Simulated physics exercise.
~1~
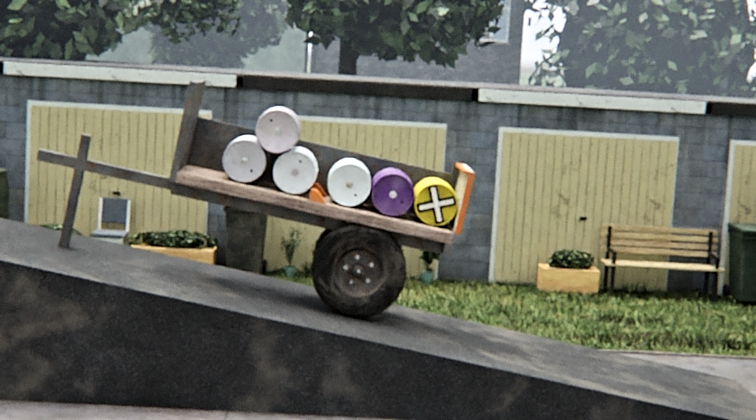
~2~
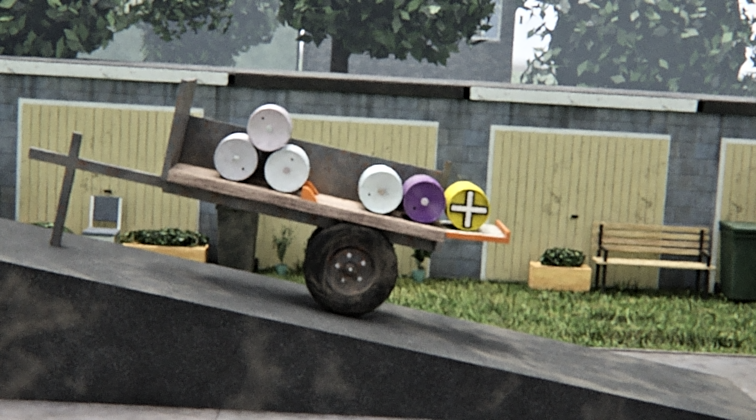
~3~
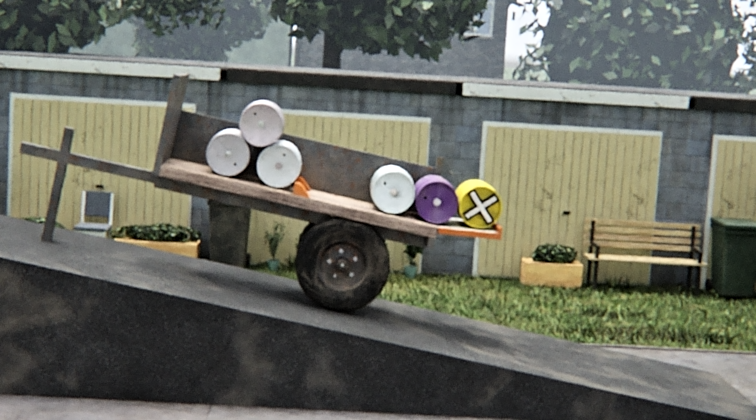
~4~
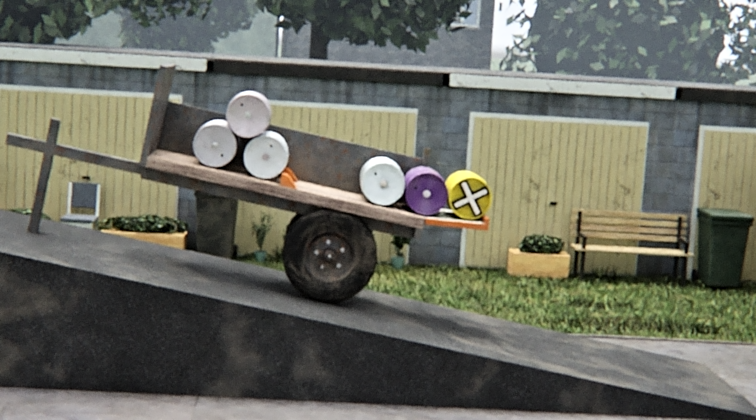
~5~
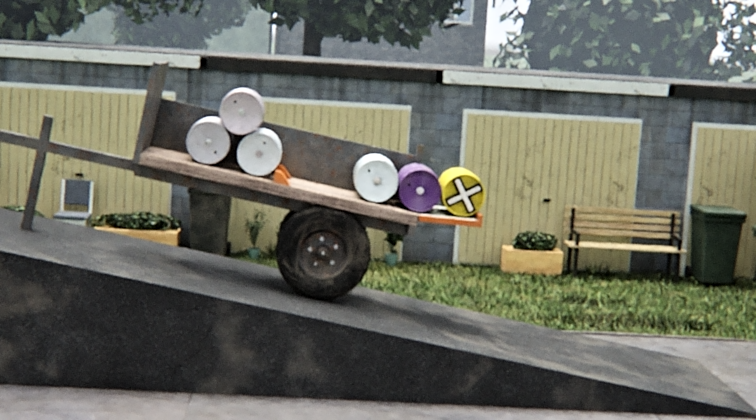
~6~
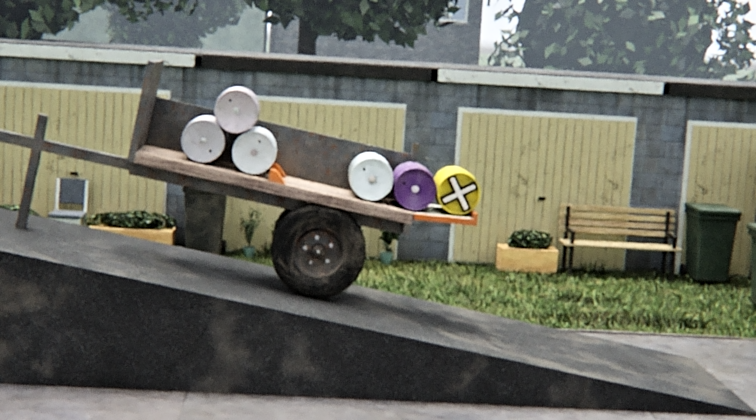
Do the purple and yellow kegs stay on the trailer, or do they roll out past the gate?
They both stay on the trailer. The purple keg remains on the bed, and the yellow one is held on the lowered gate.
